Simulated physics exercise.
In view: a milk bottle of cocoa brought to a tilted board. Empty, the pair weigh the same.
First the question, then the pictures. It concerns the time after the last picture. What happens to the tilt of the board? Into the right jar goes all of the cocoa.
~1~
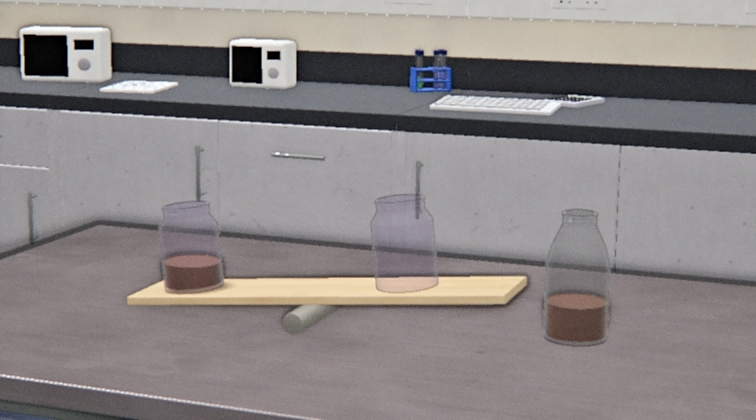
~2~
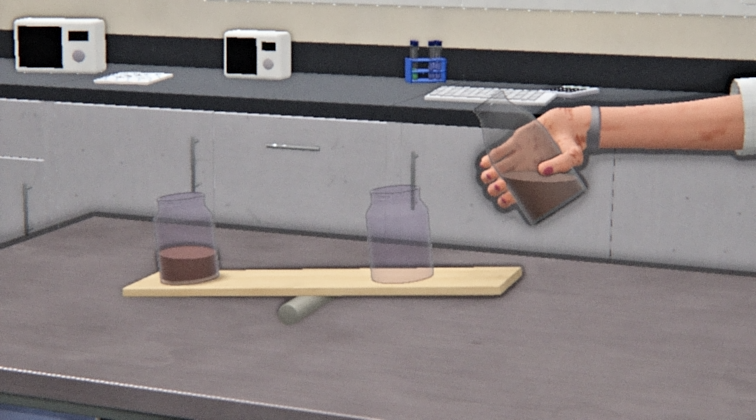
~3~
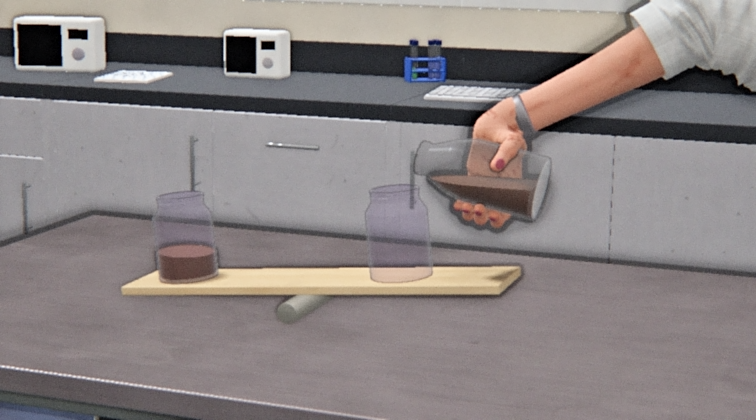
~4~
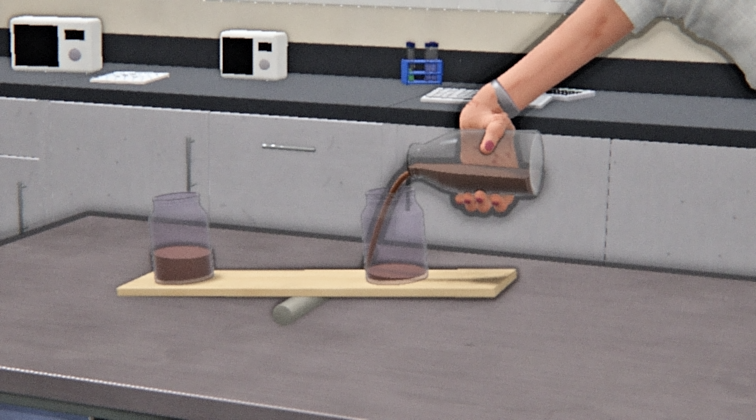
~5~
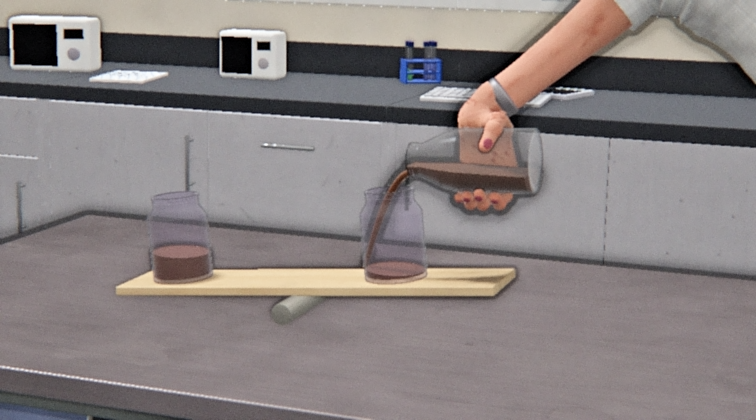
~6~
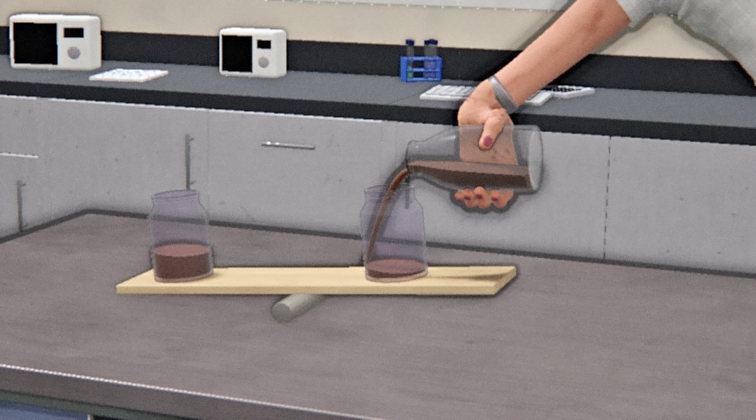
Its tilt stays the same.
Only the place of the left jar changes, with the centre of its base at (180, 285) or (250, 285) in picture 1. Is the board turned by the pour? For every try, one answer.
Result, case 1: No change; case 2: Tilt to other side.
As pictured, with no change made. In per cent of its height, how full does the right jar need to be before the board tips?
Near 60 %.
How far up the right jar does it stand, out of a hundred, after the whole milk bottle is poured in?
Around 35 in a hundred.
Soon after, the right jar is about a quarter full; the board leans as before.
Later, the right jar is about a third full; the board leans as before.
In the end, the right jar is about a third full; the board leans as before.
